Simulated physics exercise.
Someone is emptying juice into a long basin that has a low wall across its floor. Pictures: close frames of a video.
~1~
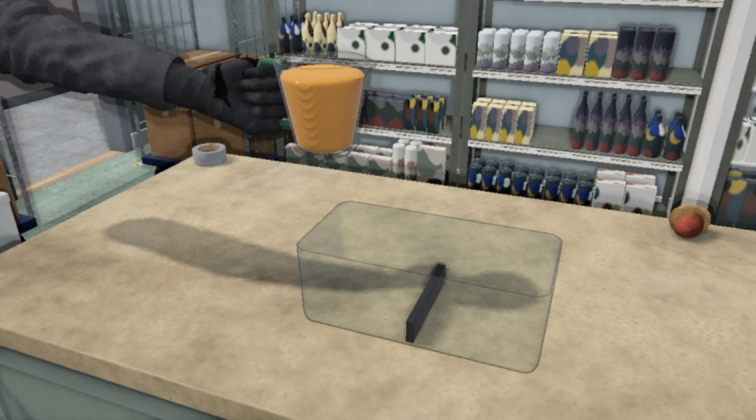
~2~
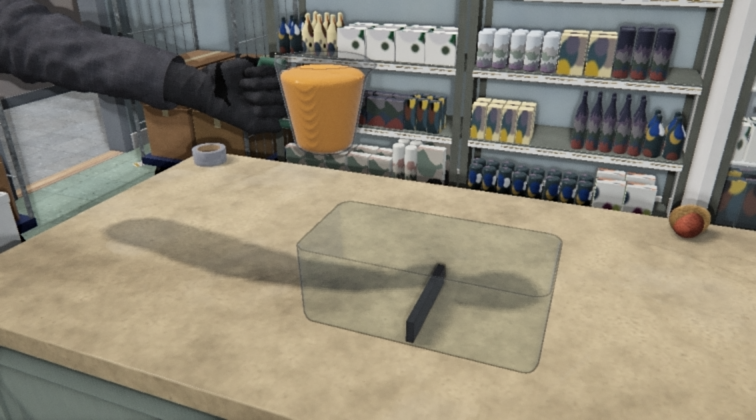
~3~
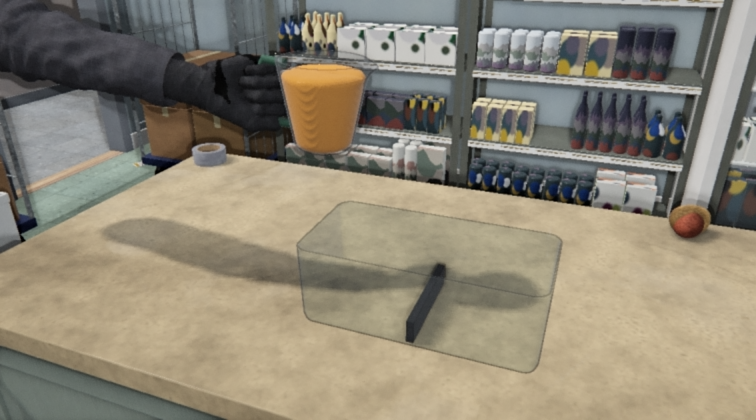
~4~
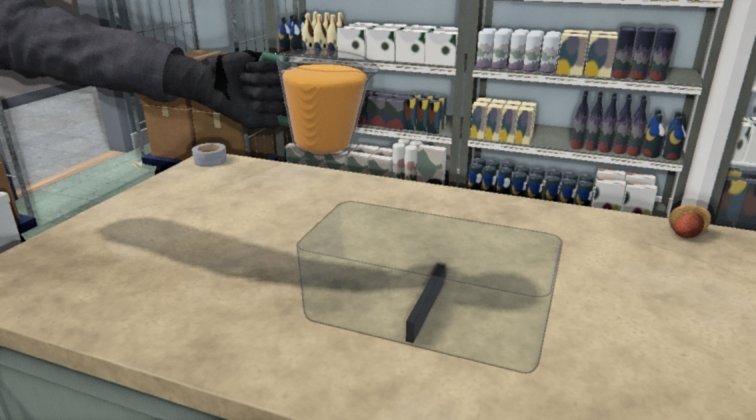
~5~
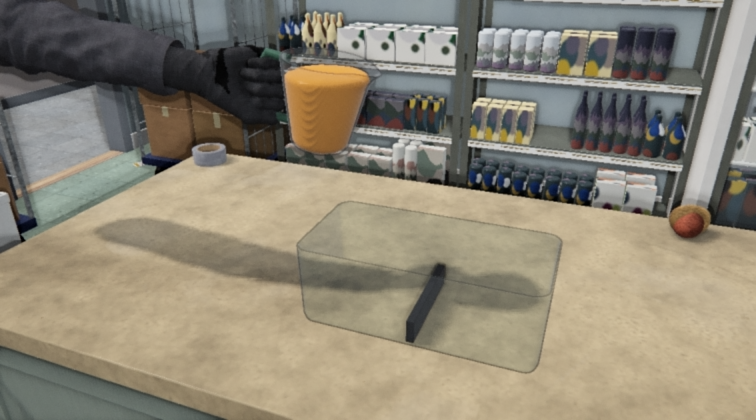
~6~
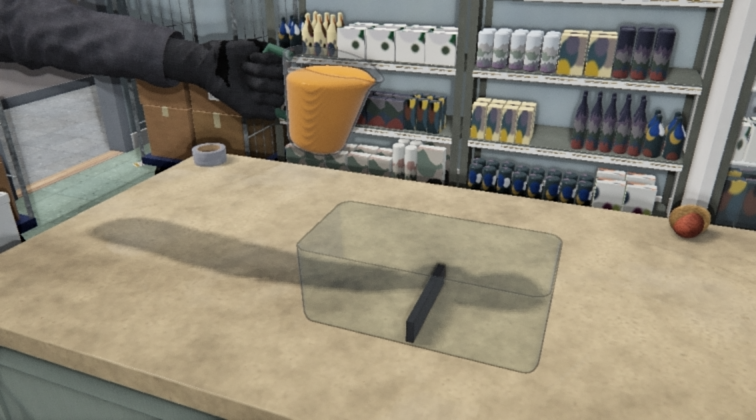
In a shop with stocked shelves along the back, a pale stone-patterned counter is seen from slightly above by a still camera. A dark-gloved hand at upper left holds a clear container of orange juice above a long transparent basin with a low dark wall across its floor, with a grey tape roll and a reddish round object farther back. The hand gradually tilts the container slightly rightward, its shadow shifting faintly.
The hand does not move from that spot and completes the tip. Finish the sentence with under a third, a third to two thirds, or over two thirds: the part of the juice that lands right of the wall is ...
It is a third to two thirds.
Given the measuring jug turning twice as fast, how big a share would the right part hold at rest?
It comes to near 30 per cent.
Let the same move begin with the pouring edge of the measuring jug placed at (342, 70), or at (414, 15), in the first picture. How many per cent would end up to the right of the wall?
First place gives some 5 %, second place some 85 %.
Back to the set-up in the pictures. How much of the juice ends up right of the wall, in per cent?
Estimate: Some 45 per cent.
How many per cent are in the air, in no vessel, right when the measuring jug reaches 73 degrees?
Around 25 %.
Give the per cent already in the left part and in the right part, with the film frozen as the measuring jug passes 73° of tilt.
Left: Some 0 %. Right: Some 10 %.
A moment on, the measuring jug is tipped part way and 65 per cent is still to pour, 2 is left of the wall and 8 right of it.
Next, the measuring jug is tipped right over and 7 per cent is still to pour, 34 is left of the wall and 44 right of it.
Then the measuring jug is tipped right over and 0 per cent is still to pour, 51 is left of the wall and 47 right of it.
Later the measuring jug is tipped right over and 0 per cent is still to pour, 51 is left of the wall and 47 right of it.
At rest 51 per cent lies left of the wall, 47 right of it and 2 outside.
